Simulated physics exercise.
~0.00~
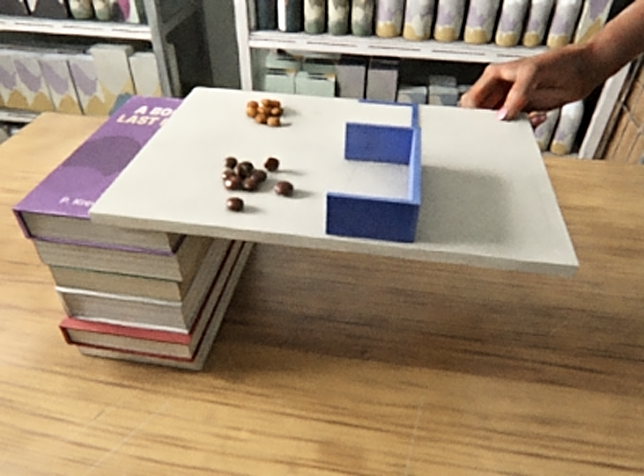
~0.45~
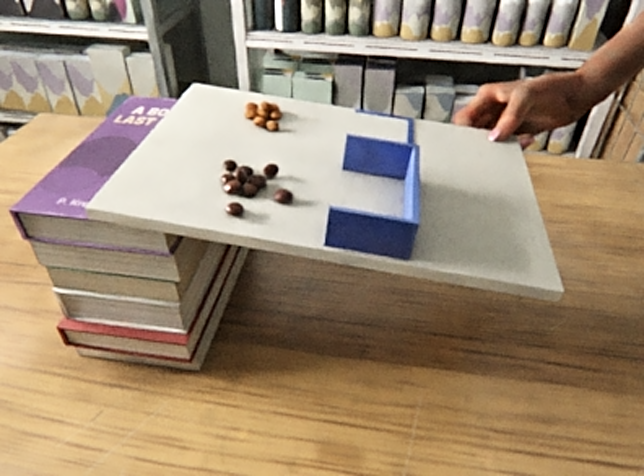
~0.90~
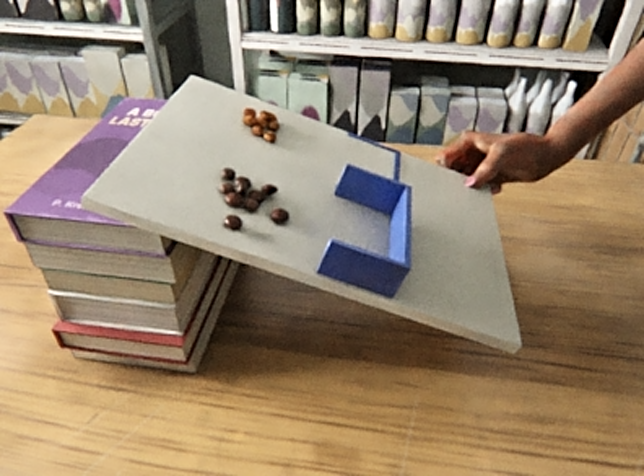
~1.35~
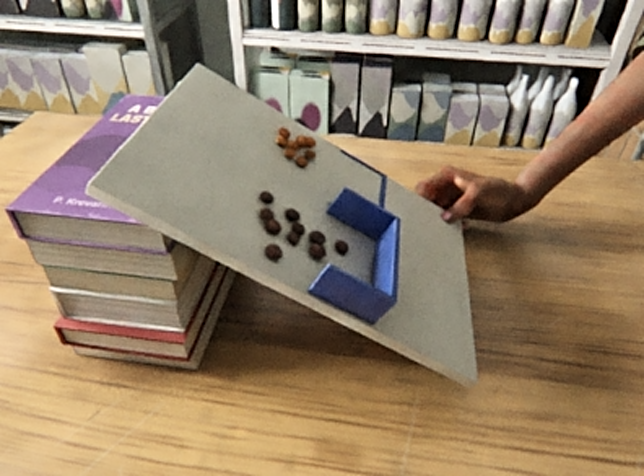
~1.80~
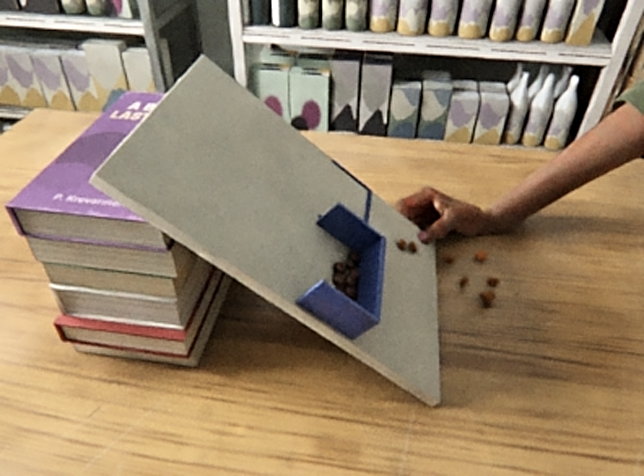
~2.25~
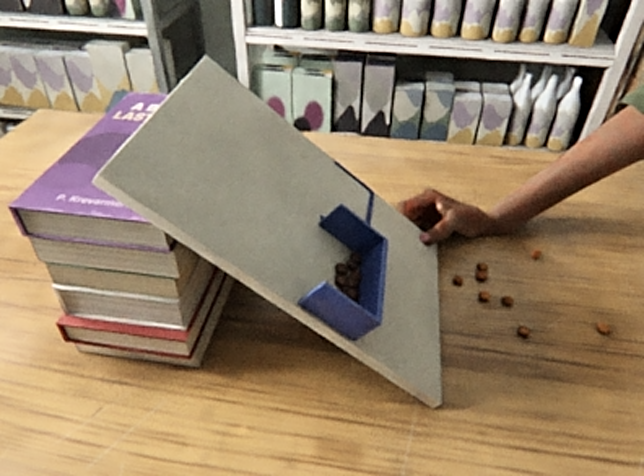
A pale board propped on a stack of books tilted steeply as a hand lowered its right end to the table. Two heaps of small brown balls slid down; the front heap gathered behind a blue barrier, while the back one scattered across the table.
